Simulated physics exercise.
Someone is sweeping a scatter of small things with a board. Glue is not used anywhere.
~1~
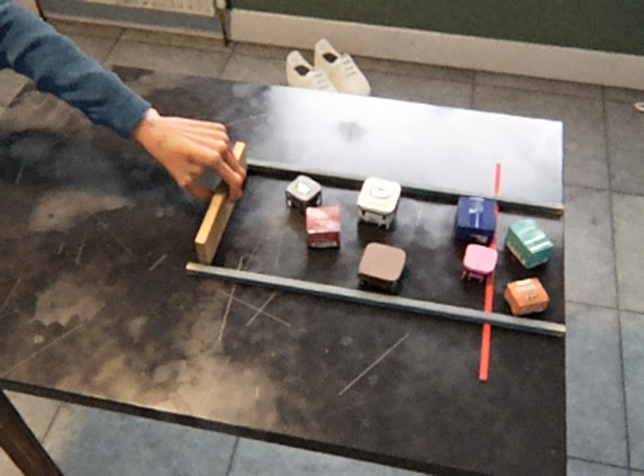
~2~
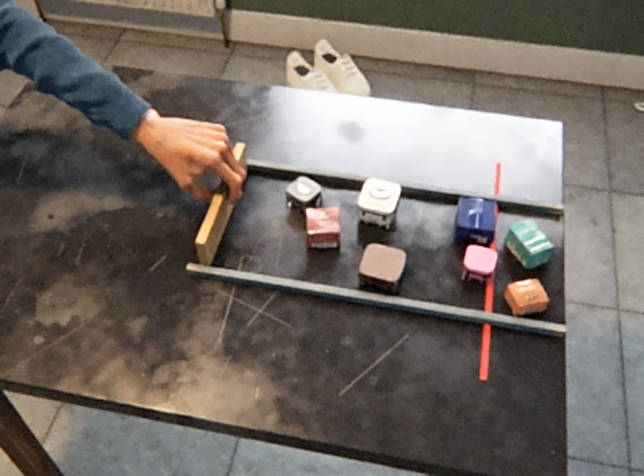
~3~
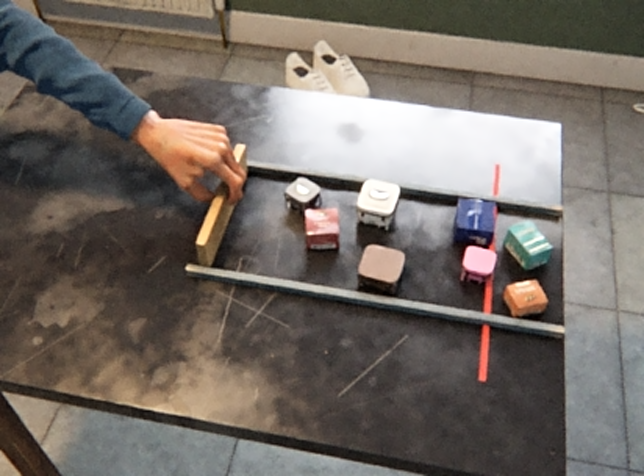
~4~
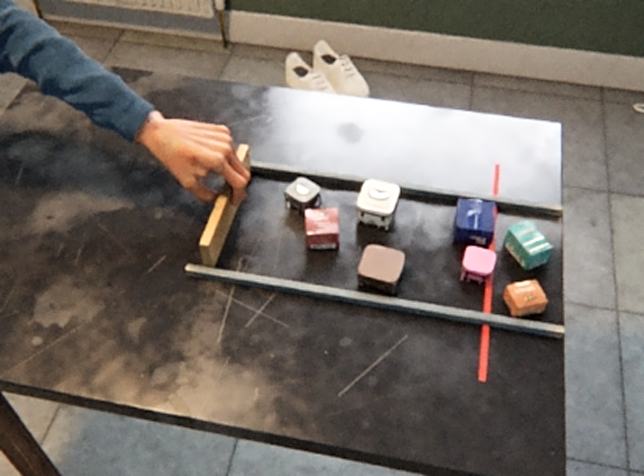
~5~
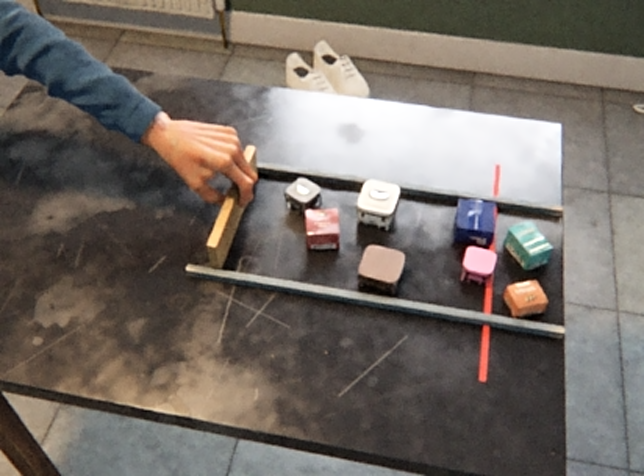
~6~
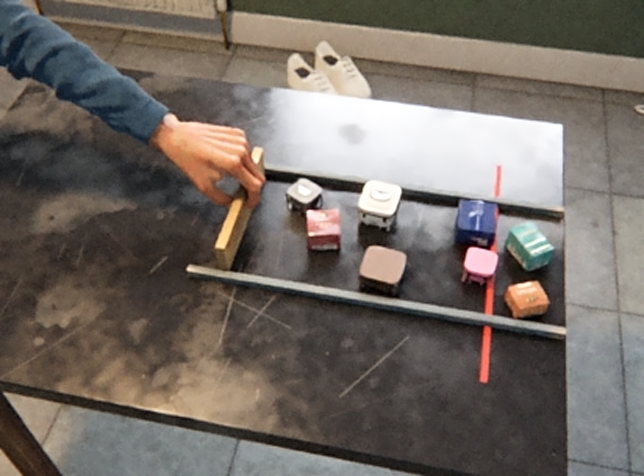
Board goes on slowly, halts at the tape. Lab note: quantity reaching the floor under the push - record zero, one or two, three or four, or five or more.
A single one or a pair go.
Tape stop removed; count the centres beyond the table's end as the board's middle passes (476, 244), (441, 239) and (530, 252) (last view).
In order of the places given, that's 1, 0 and 5.
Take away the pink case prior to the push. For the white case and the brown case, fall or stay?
The white case stays up top while the brown case stays up top.
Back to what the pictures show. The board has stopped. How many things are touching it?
3 end up touching it.
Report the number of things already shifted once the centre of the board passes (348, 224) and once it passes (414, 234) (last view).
4 by the first point, 6 by the second.
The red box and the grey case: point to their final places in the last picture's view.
They come to rest around (511, 256) and (510, 225).
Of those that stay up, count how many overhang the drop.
In total, 1 of them.
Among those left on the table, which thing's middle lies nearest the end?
The foremost one is the orange box.
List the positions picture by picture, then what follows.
The first frame shows orange box (526, 297); turquoise box (529, 243); pink case (479, 265); board (224, 203); tape (492, 258).
The second frame shows turquoise box (529, 244); board (224, 203).
The third frame shows pink case (478, 267); white case (378, 204).
The fourth frame shows orange box (525, 299); grey case (303, 197).
The fifth frame shows turquoise box (528, 245); blue box (475, 222).
The sixth frame shows orange box (527, 300); turquoise box (529, 246); pink case (479, 268); board (242, 208); tape (493, 260).
Soon after, none off yet; orange box at rest near (527, 300); turquoise box at rest near (529, 246); pink case at rest near (479, 268).
After that, none off yet; orange box at rest near (527, 300); turquoise box displaced a little near (540, 249); pink case at rest near (479, 268).
In the end, the number that fall off is one or two; gone, blue box and turquoise box.
